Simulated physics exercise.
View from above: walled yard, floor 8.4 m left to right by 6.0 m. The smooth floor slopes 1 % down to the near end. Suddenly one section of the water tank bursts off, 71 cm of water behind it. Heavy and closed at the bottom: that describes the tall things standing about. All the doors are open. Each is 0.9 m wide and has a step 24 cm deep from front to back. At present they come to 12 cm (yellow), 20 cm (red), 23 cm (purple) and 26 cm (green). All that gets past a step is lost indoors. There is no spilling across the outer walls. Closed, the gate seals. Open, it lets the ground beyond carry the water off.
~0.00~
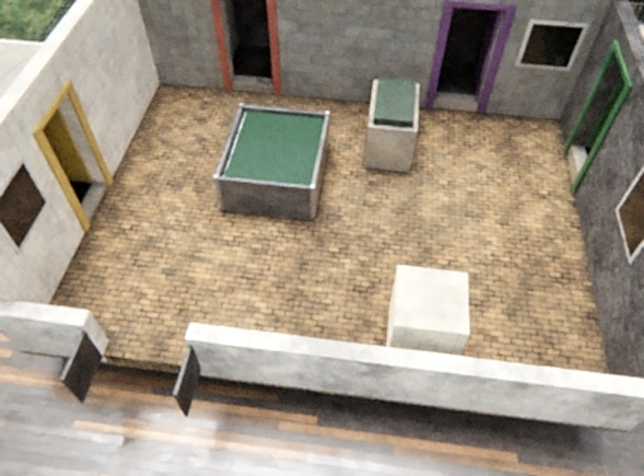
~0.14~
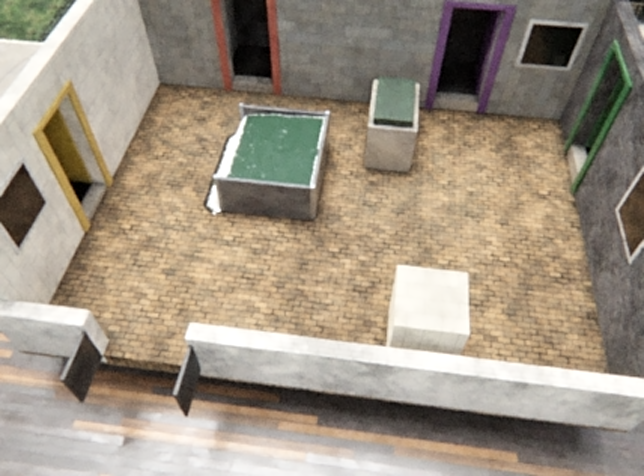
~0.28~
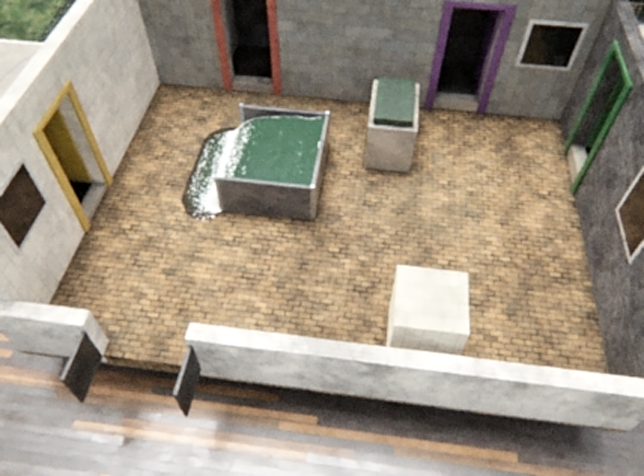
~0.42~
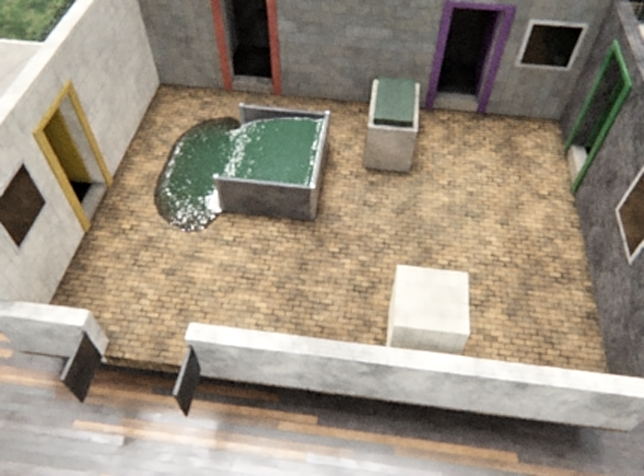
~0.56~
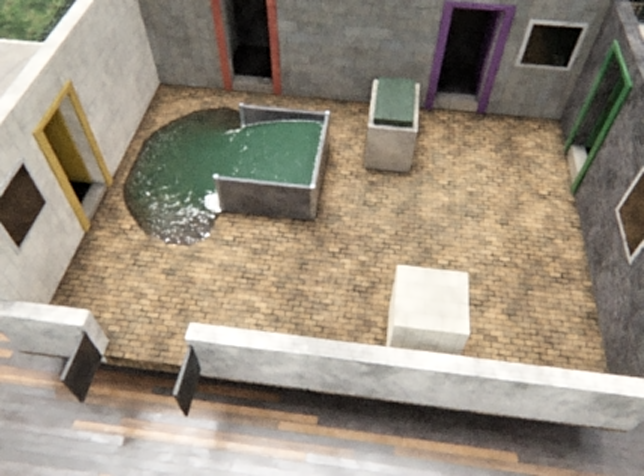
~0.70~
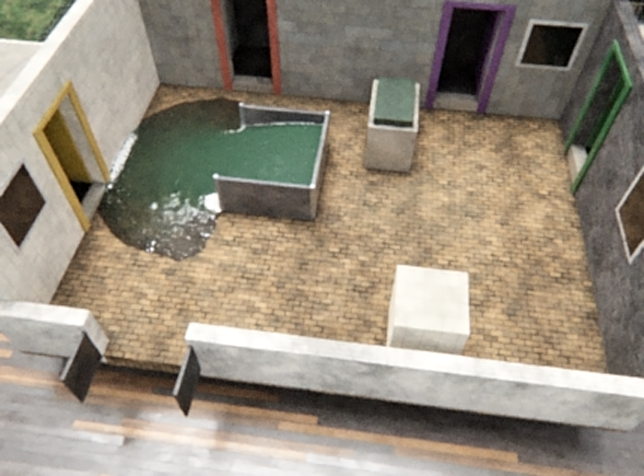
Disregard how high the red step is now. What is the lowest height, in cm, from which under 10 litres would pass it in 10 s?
5.5 cm.
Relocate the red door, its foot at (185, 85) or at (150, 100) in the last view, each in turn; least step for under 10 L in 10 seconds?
Roughly 31 and 26 cm.
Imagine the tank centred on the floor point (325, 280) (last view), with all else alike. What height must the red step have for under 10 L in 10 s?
With that change, some 5.5 centimetres.
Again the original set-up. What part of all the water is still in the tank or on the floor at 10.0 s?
Close to 78 per cent is still present.
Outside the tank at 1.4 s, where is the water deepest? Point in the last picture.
Around (131, 162).
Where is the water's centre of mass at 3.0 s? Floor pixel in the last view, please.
Look at about (179, 174) in the last view.
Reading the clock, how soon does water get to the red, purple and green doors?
Red = 1.3 s, purple = 4.5 s, green = 6.5 s.
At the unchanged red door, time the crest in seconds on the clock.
2.6 s.
After 1.4 s water covers 20 % of the floor, deepest (43 cm) near (131, 162); 2 cm at the red door, 0 litres in over its 20 cm step.
After 3.0 s water covers 30 % of the floor, deepest (30 cm) near (42, 320); 9 cm at the red door, 0 litres in over its 20 cm step.
After 10.0 s water covers 80 % of the floor, deepest (10 cm) near (237, 356); 2 cm at the red door, 0 litres in over its 20 cm step.
At the red door as built, the water arrived by 1.4 s and peaked near 10 cm at 2.6 s.
Run again over the same 10 s with other heights there, 13 litres in over 5 cm, 6 litres over 6.5 cm. The limit of 10 litres is kept from about 5.5 cm up.
